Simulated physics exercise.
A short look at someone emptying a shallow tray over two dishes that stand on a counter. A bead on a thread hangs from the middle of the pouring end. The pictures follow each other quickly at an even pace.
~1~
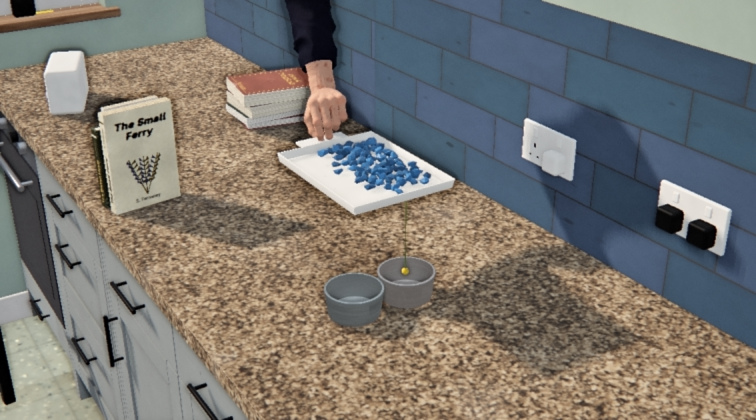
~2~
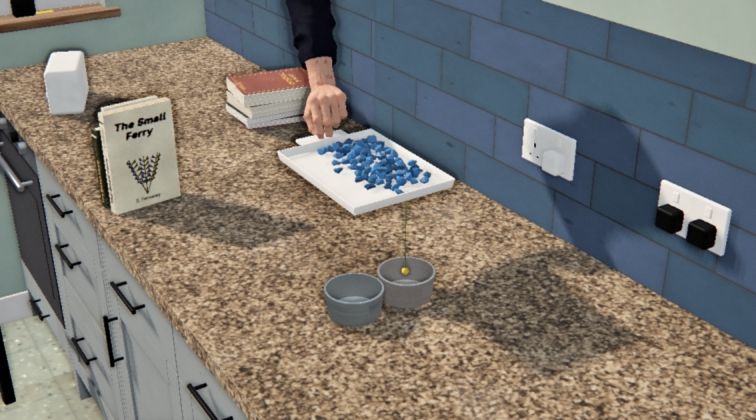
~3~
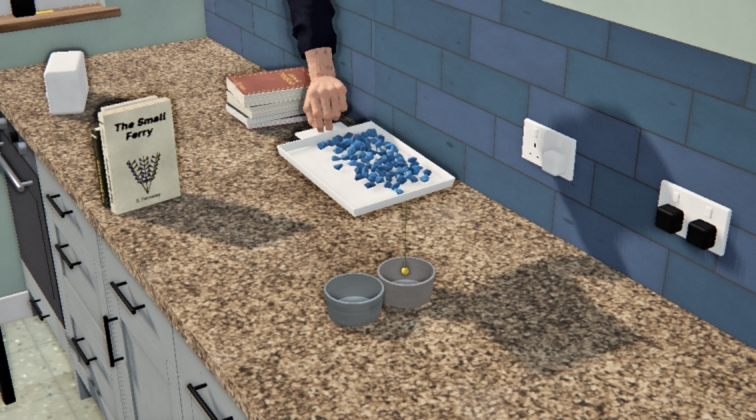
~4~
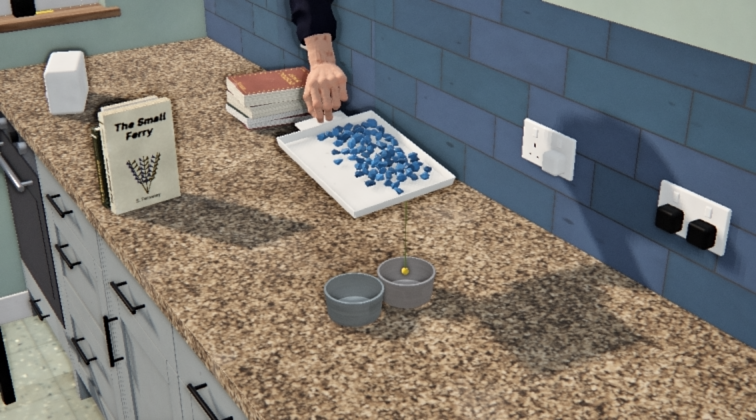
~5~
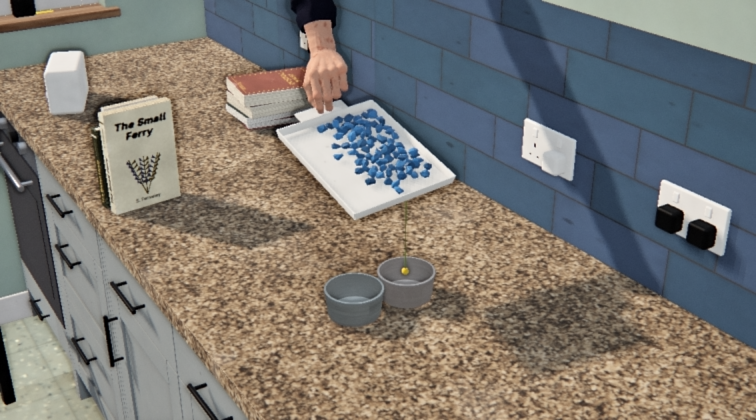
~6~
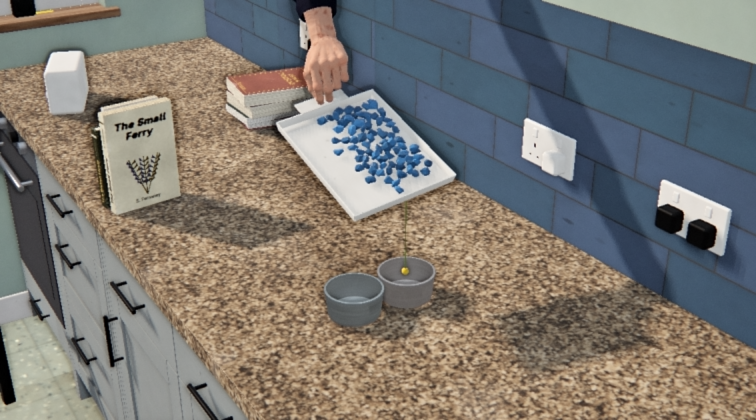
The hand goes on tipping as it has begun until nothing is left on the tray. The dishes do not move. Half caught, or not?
Together they catch only the smaller part.
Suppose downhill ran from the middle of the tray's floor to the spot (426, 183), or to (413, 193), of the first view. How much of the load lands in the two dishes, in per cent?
The first gives 10 %, the second 0 %.
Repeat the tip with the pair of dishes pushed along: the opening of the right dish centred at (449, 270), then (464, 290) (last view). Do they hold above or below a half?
The first try: Not half. The second: Not half.
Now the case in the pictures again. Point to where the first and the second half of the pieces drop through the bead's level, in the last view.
Around (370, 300) and then (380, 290).
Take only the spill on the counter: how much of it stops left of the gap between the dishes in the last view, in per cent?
It comes to 30 per cent or so.
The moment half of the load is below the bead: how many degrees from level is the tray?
Around 85° of tilt.
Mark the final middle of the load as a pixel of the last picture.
Roughly at (391, 344).
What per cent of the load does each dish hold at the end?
The left dish has 20 per cent, the right dish has 0.
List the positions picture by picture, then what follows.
Corners of the pouring end (355, 206) and (452, 179), level; middle of the load (383, 163), aquarium stones; left dish (369, 311); right dish (422, 293); bead on its thread (405, 271), in the first frame.
Corners of the pouring end (355, 206) and (452, 179), level; middle of the load (383, 162), in the second frame.
Corners of the pouring end (355, 208) and (452, 178), tipped barely, lowest at the left corner; middle of the load (383, 158), in the third frame.
Corners of the pouring end (355, 210) and (453, 177), tipped a little, lowest at the left corner; middle of the load (383, 152), in the fourth frame.
Corners of the pouring end (355, 212) and (453, 175), tipped a little, lowest at the left corner; middle of the load (384, 147), in the fifth frame.
Corners of the pouring end (355, 214) and (453, 174), tipped clearly, lowest at the left corner; middle of the load (384, 142); left dish (369, 311); right dish (422, 293), in the sixth frame.
Just after the last frame, tray tipped steeply; almost all on the tray; about a tenth in the air.
A moment on, tray tipped right over; roughly a quarter on the tray; just a few in the left dish; roughly two thirds outside both; about a tenth in the air.
Further on, tray tipped past a quarter turn; about a tenth in the left dish; just a few in the right dish; the larger part outside both.
When it is over, tray tipped past a quarter turn; about a tenth in the left dish; just a few in the right dish; the larger part outside both.
